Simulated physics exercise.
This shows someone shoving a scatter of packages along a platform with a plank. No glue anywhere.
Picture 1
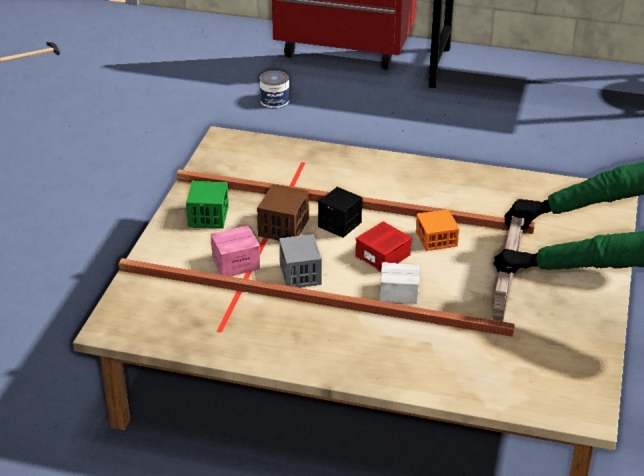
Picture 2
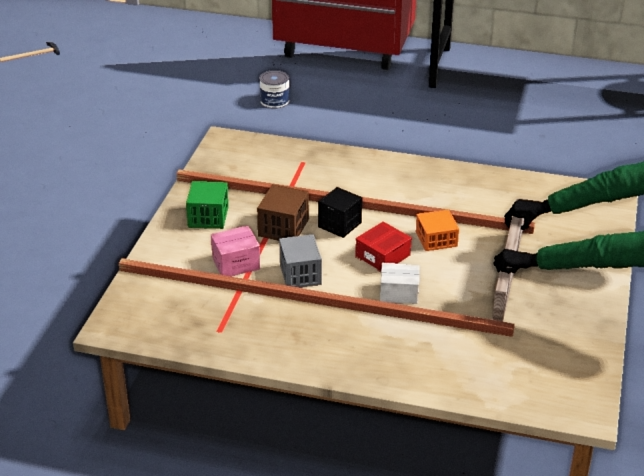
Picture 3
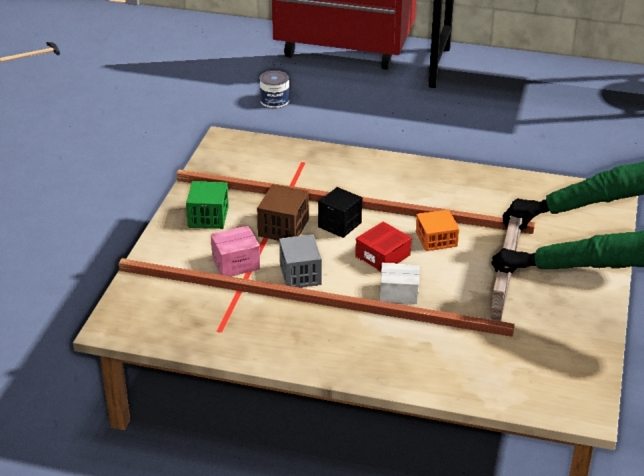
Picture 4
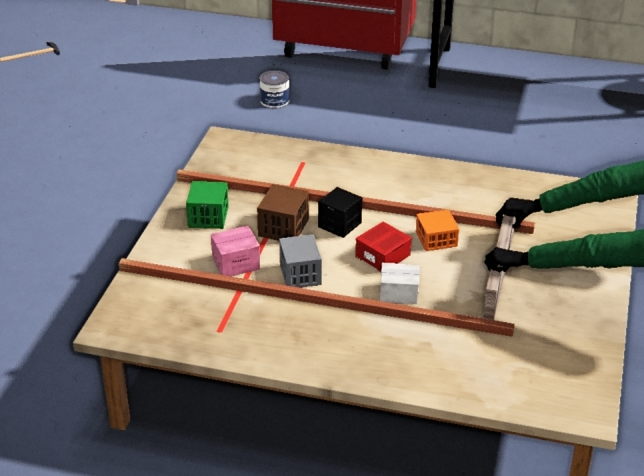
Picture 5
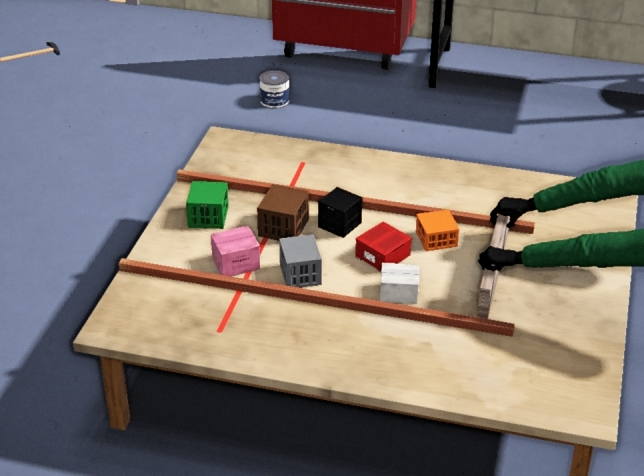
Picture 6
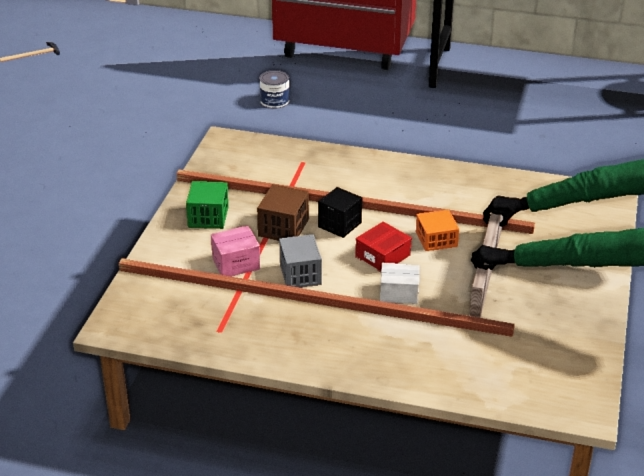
In the video, two gloved hands in green sleeves slide a plank slightly left between two rails on a wooden table, while the colourful crates and boxes scattered around a red line stay still.
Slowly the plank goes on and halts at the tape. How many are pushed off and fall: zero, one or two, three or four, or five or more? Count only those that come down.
The number that fall off is zero.
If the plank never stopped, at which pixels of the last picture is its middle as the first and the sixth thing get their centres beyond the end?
Near (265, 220) and (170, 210).
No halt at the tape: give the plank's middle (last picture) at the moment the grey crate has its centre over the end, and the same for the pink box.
Near (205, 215) and (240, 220).
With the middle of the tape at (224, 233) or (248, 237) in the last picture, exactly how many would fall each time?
Down on the ground: 2 and 1.
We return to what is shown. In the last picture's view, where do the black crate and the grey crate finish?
Near (228, 200) and (199, 244).
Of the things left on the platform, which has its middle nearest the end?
It is the green crate.
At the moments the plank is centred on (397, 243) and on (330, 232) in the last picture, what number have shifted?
By then 3, and 7.
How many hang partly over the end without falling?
It comes to 1.
A little later, none off yet; green crate at rest near (208, 205); pink box at rest near (236, 252); brown crate at rest near (283, 214).
When it is over, the number that fall off is zero.
